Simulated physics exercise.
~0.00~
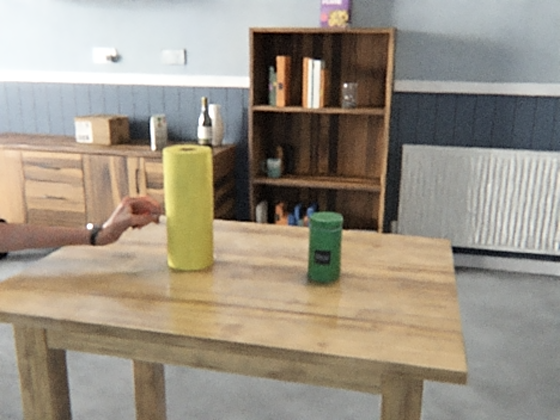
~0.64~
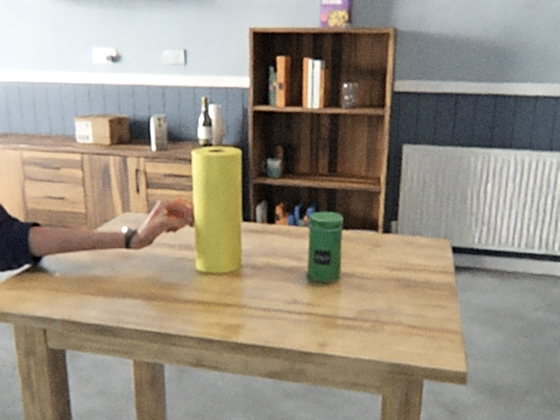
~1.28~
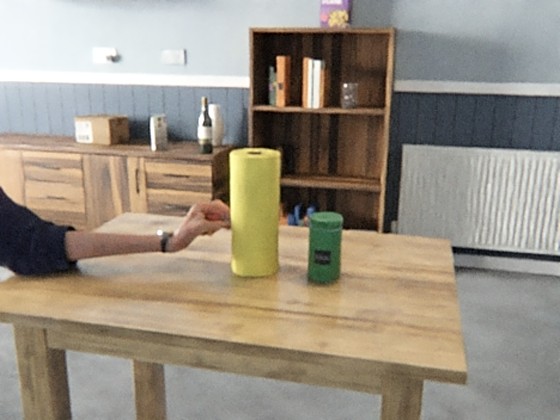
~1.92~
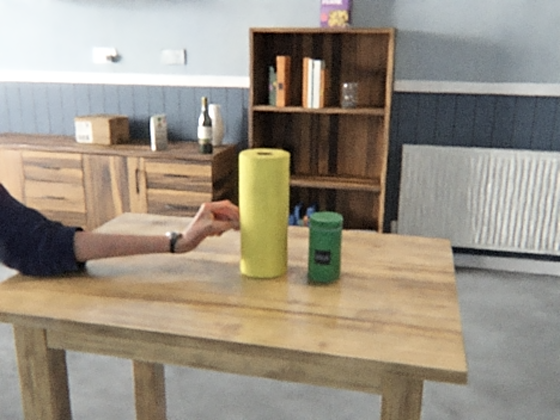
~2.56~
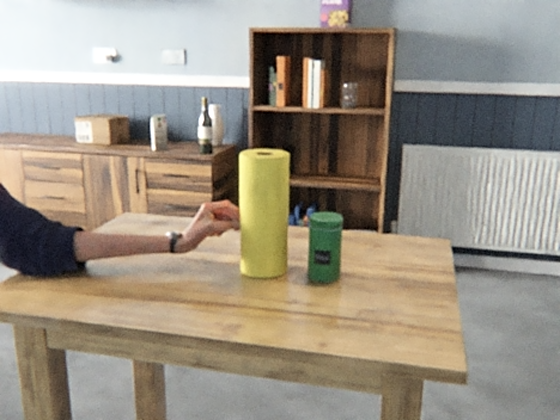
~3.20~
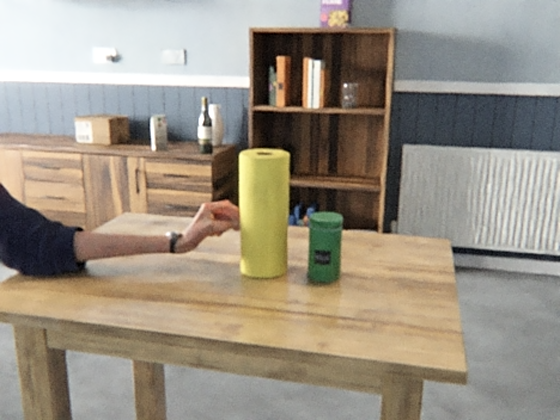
The video shows a hand pushing an upright yellow roll to the right across a wooden table, toward a green jar that stays in place. The hand then stops, and the roll remains standing close beside the jar, with the fingers still next to it.
